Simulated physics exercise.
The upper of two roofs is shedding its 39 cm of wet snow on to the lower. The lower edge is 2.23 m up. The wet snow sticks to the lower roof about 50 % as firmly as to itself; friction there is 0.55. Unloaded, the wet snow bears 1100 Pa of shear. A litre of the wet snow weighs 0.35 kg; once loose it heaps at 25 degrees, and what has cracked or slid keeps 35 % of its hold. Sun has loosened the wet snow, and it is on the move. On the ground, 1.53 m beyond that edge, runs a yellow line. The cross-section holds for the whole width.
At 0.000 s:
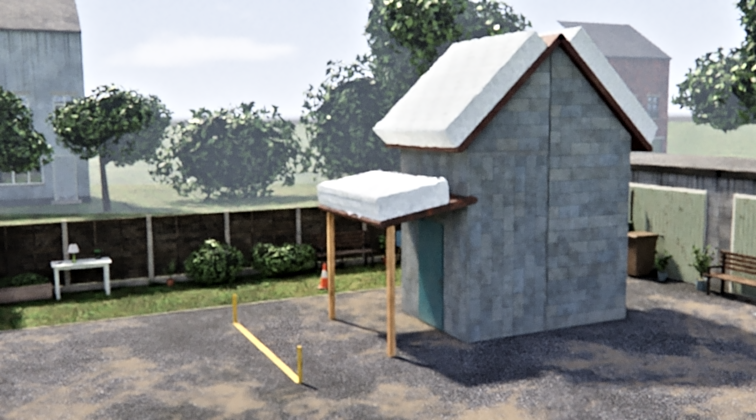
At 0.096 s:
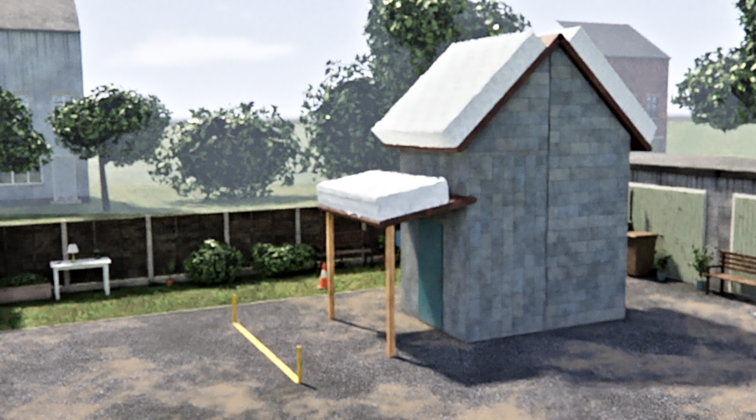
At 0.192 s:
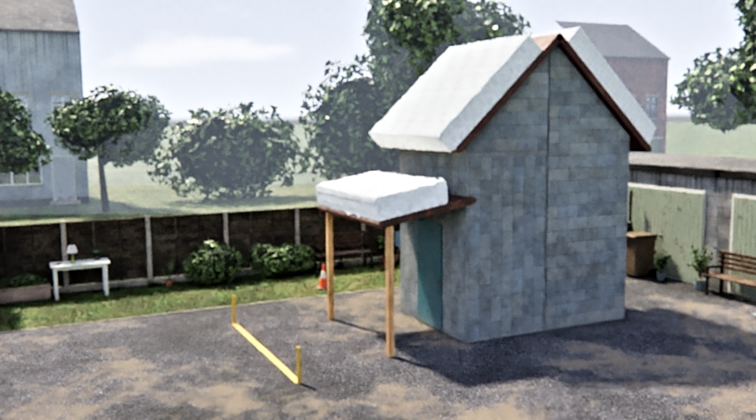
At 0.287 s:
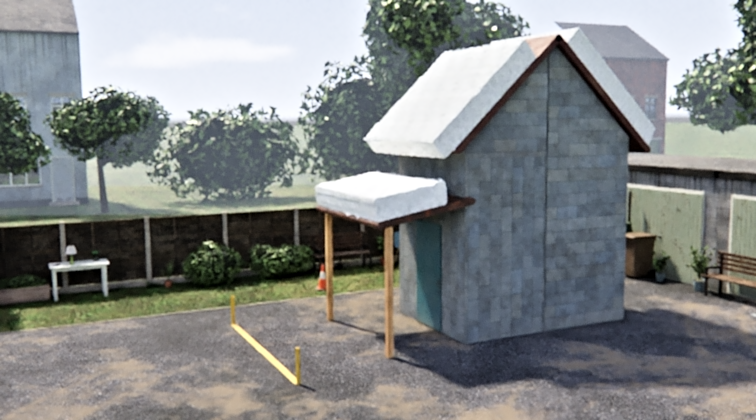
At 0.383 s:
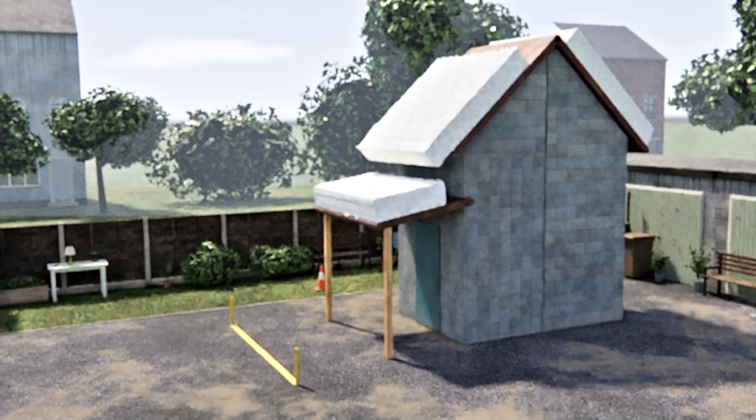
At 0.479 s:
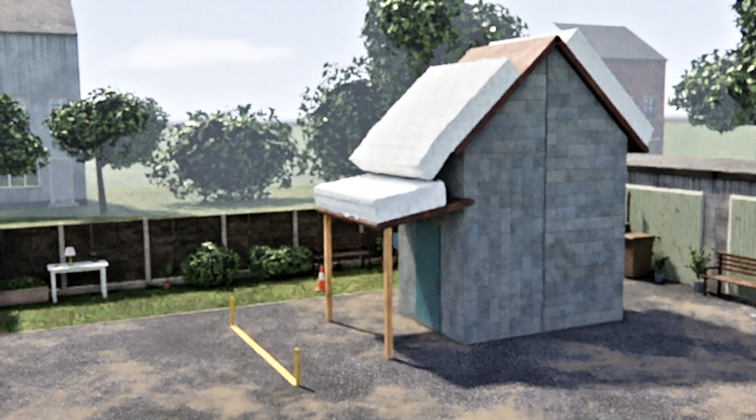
In a gravel yard, a thick slab of snow slid slowly down the left side of a grey block building's steep roof, baring brown roofing above, while snow on the lower porch roof stayed put.
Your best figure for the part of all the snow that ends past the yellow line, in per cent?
It comes to some 26 %.
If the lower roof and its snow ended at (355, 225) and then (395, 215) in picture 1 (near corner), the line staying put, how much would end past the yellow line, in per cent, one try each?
In that order: 16 %, 35 %.
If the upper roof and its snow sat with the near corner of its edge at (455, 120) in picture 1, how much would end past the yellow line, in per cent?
In that case some 45 per cent.
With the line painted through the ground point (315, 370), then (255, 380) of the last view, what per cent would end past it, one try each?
In turn about 40 %, 14 %.
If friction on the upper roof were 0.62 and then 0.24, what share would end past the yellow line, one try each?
In turn about 1 %, 20 %.
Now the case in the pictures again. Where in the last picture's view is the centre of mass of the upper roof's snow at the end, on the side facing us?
At about (319, 308).
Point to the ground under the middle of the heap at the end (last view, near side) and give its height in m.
Near (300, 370), some 0.5 m high.
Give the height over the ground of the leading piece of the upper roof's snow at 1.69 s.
About 0.0 m.
By 1.03 s, none is below the lower edge and 0 % is past the line.
By 1.69 s, 50 % is below the lower edge and 14 % is past the line.
By 2.34 s, 60 % is below the lower edge and 26 % is past the line.
By 3.00 s, 61 % is below the lower edge and 26 % is past the line.
By 3.40 s, at the end, 61 % is below the lower edge and 26 % is past the line.
